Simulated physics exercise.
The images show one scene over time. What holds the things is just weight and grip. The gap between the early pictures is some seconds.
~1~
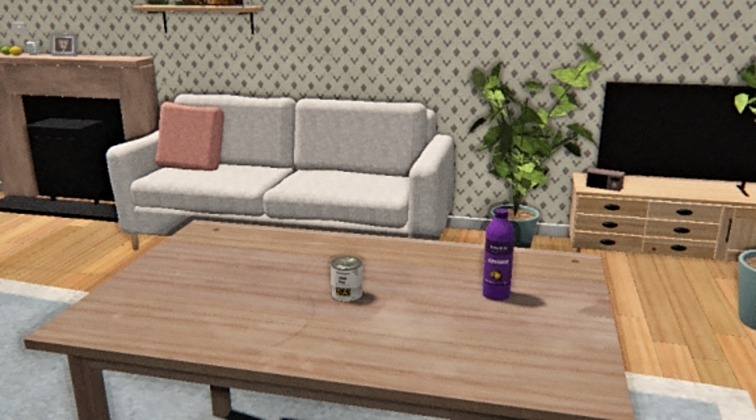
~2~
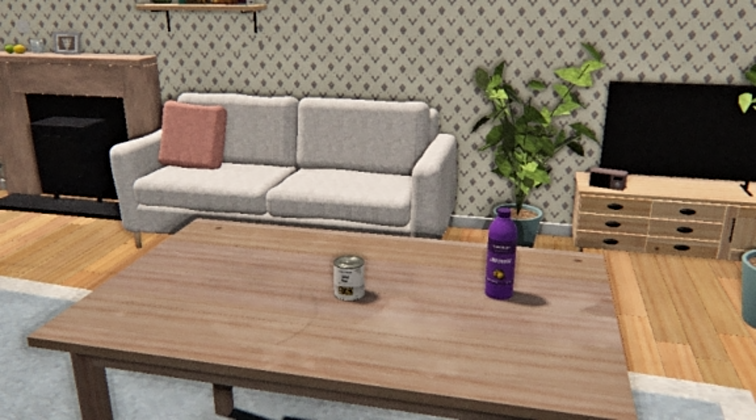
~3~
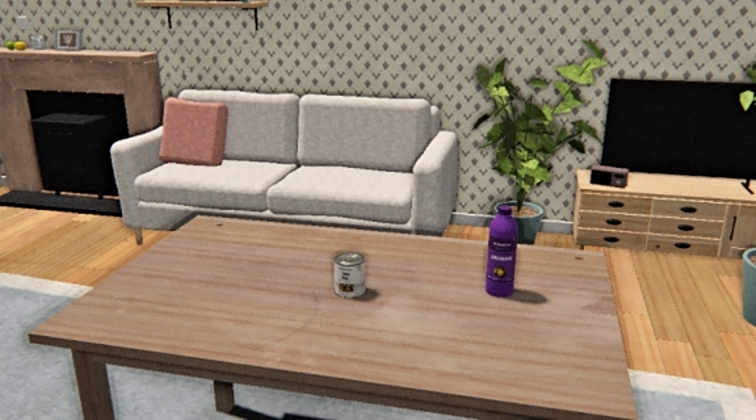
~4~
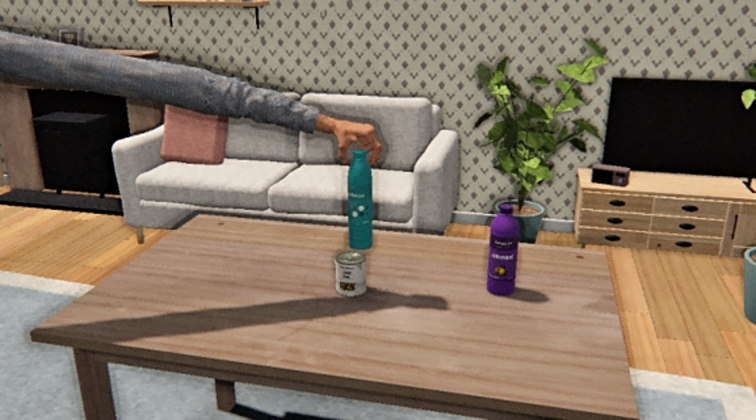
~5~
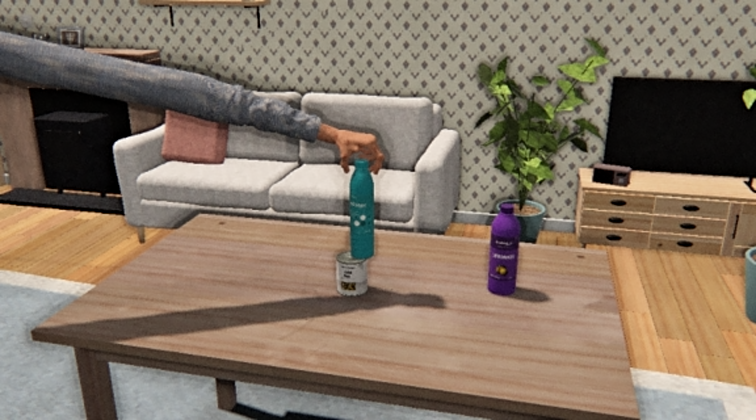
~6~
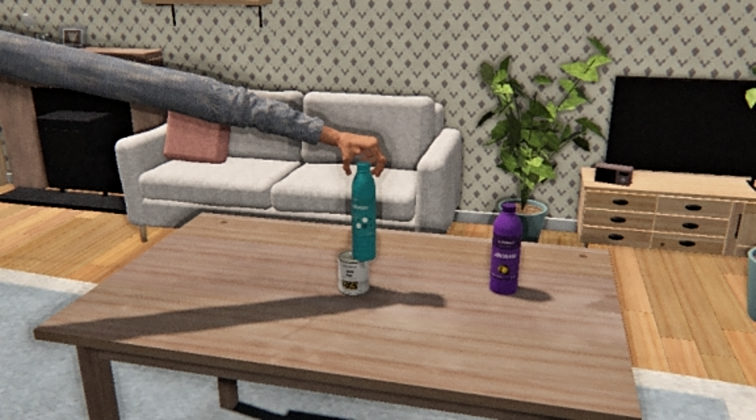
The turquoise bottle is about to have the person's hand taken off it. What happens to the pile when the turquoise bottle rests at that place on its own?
The pile stays upright.
Then, 0.20 s on from there, no change.
Then, 0.40 s on from there, turquoise bottle resting near (364, 211).
In the end, all 3 unmoved. At the end, from the last picture's camera, turquoise bottle near (364, 211). The pile stays up.
